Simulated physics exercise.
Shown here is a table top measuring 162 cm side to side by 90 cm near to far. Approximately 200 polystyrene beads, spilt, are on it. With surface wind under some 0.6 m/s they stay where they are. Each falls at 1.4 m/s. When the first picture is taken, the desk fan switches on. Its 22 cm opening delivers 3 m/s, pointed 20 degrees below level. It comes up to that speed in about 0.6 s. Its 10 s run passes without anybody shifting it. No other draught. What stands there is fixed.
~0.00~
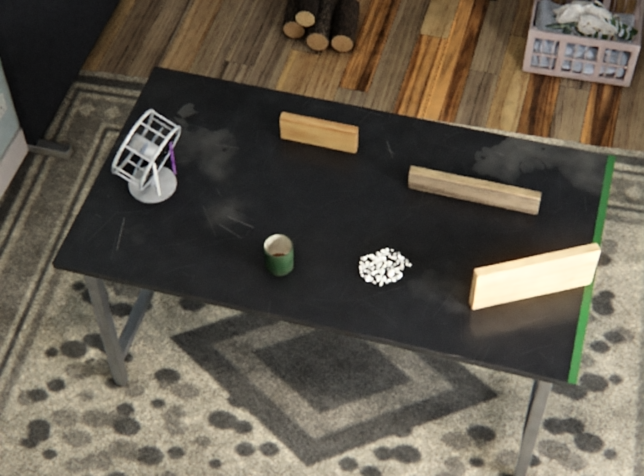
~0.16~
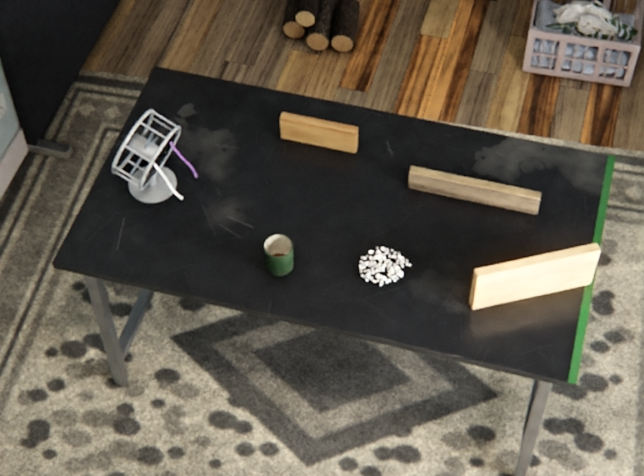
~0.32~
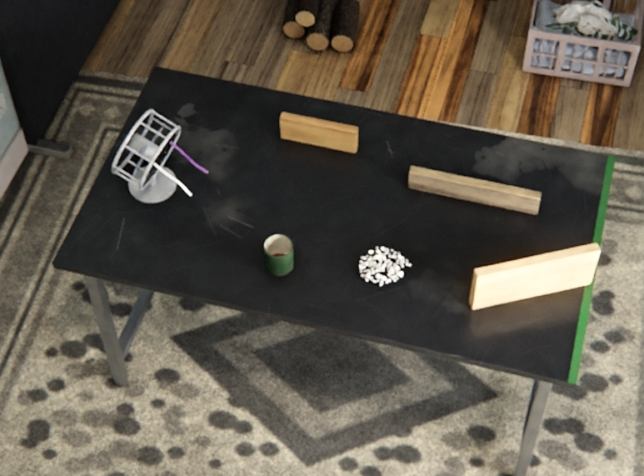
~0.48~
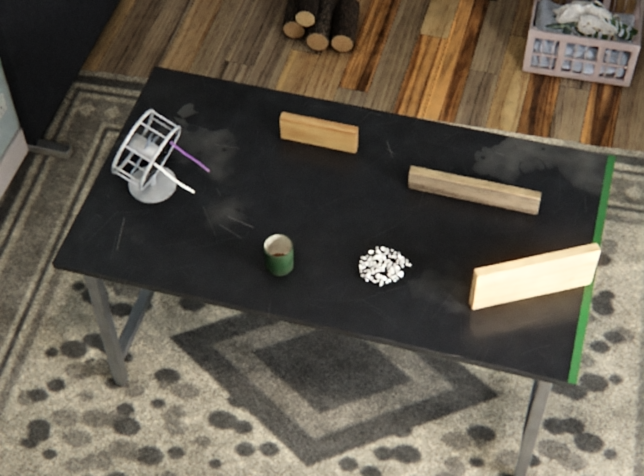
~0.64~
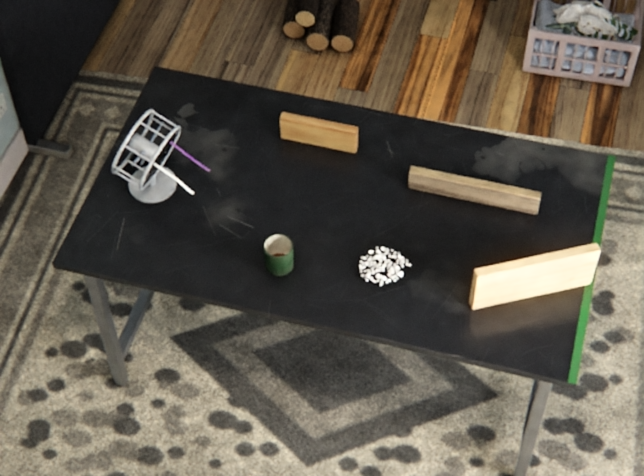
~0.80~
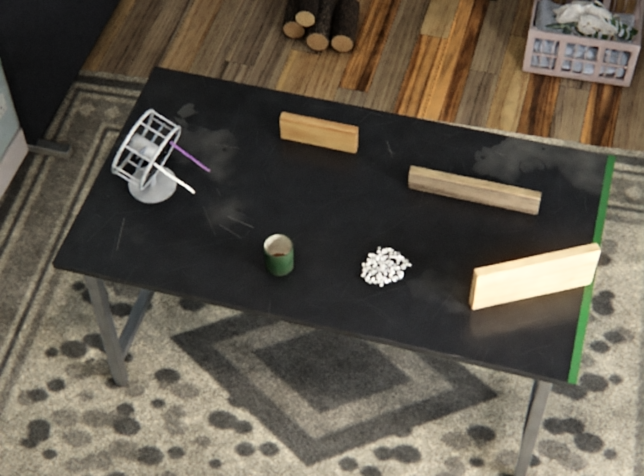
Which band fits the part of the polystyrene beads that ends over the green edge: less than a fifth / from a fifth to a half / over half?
The fraction is a fifth or more but no more than a half.
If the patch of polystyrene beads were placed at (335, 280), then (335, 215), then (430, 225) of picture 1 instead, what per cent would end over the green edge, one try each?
About 30, 80 and 100 in a hundred, in that order.
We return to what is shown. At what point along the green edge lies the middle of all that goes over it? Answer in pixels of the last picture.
I'd point to somewhere near (599, 254).
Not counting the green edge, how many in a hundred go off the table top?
Close to 70 % of them.
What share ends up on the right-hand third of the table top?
Some 0 per cent.
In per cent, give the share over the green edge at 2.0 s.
I'd put it at some 30 %.
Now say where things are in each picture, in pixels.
In the first frame, the middle of the polystyrene beads is near (384, 267), none has stirred yet and the mouth of the desk fan is at (146, 150).
In the second frame, the middle of the polystyrene beads is near (384, 266), none has stirred yet and the green edge is centred on (598, 262).
In the third frame, the middle of the polystyrene beads is near (384, 266), none has stirred yet, the top of a mug is at (278, 245) and the top of a board is at (475, 182).
In the fourth frame, the middle of the polystyrene beads is near (384, 266) and none has stirred yet.
In the fifth frame, the middle of the polystyrene beads is near (384, 266) and none has stirred yet.
In the sixth frame, the middle of the polystyrene beads is near (383, 268) and about 5 % have left their places.
After 2.0 s, 34 % are over the green edge; 98 % have settled or left.
After 3.2 s, 34 % are over the green edge; 100 % have settled or left.
After 5.5 s, 34 % are over the green edge; 100 % have settled or left.
After 10.0 s, at the end, 34 % are over the green edge.
